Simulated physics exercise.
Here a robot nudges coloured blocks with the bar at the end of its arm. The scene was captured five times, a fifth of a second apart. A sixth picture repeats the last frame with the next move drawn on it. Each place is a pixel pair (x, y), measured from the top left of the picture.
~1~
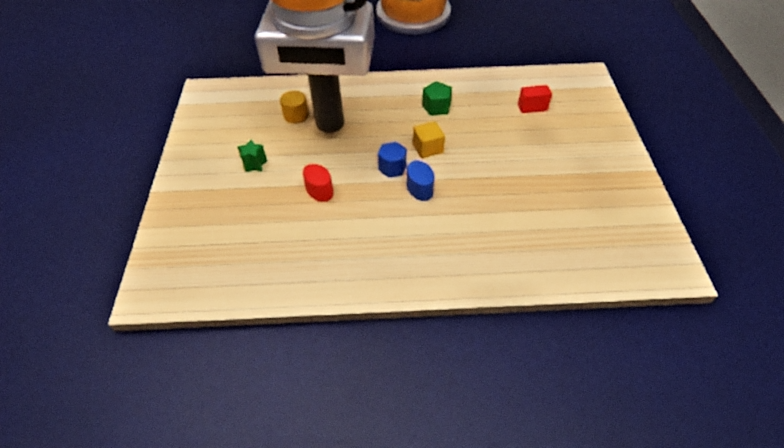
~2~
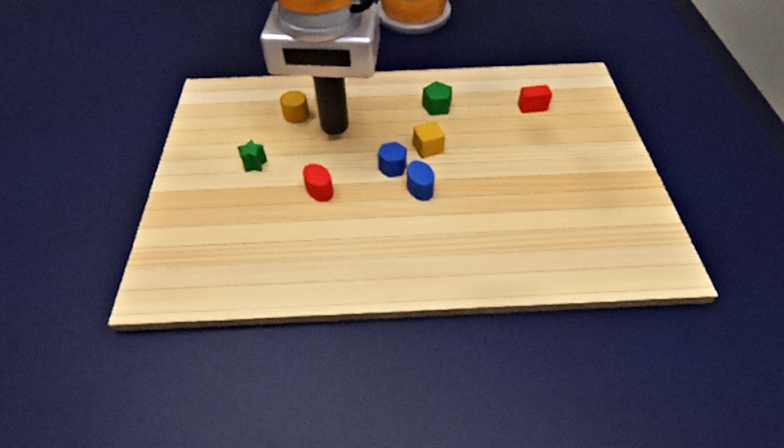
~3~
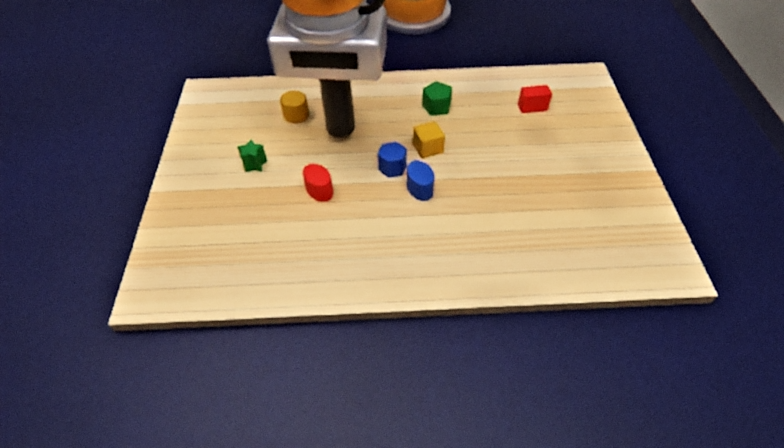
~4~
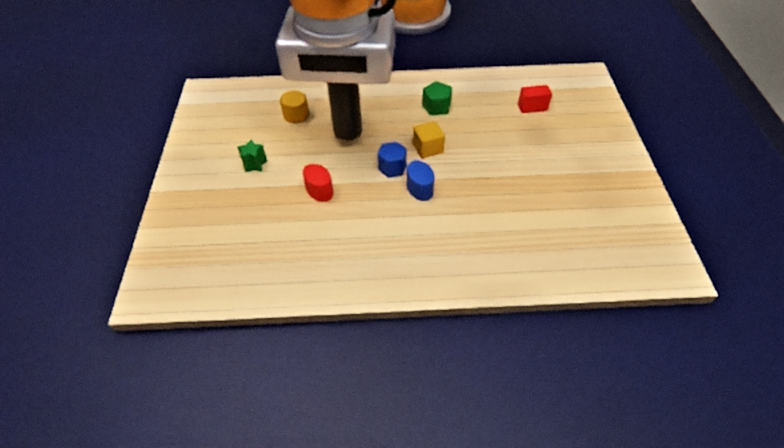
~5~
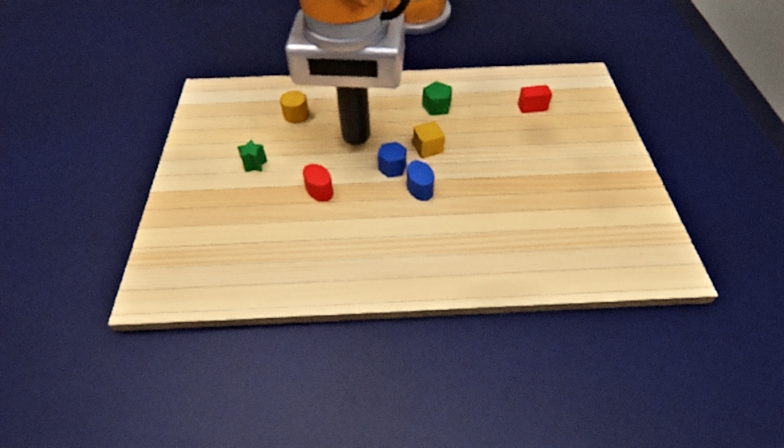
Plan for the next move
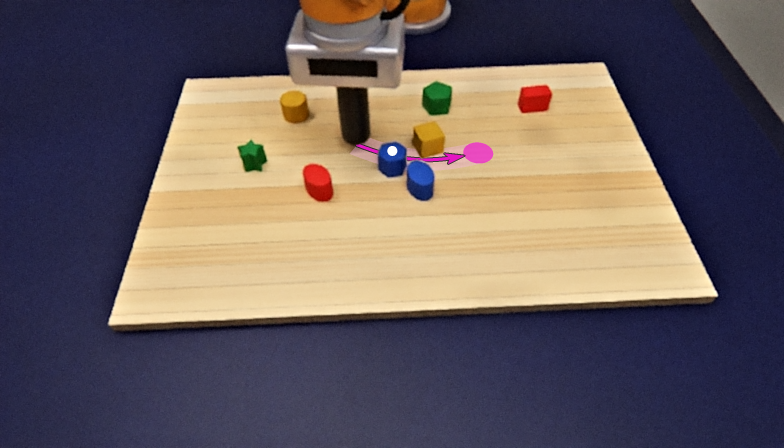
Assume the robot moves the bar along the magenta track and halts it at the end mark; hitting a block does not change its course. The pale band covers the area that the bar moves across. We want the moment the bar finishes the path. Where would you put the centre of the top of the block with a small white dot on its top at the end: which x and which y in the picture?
By then it is at (412, 163).
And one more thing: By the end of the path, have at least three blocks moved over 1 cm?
Yes
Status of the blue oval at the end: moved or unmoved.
Answer: Moved.
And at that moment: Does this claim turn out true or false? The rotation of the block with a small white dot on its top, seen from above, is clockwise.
True - the claim holds.
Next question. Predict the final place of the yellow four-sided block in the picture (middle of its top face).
The spot you're after is about (454, 121) in the image.
The drawn path runs from (357, 145) over (395, 157) and (437, 159) to (478, 153); the dot is on the blue hexagonal block.
One third of the way, bar at (396, 148); blue hexagonal block at (406, 160), turned 40° clockwise; blue oval at (426, 178).
Two thirds of the way, bar at (438, 151); blue hexagonal block at (412, 163), turned 80° clockwise; blue oval at (429, 184), turned 25° anticlockwise; yellow four-sided block at (449, 125), turned 55° anticlockwise.
At the end, bar at (480, 144); red oval not moved; blue hexagonal block at (412, 163), turned 80° clockwise; blue oval at (429, 184), turned 25° anticlockwise; yellow four-sided block at (454, 121), turned 80° anticlockwise.
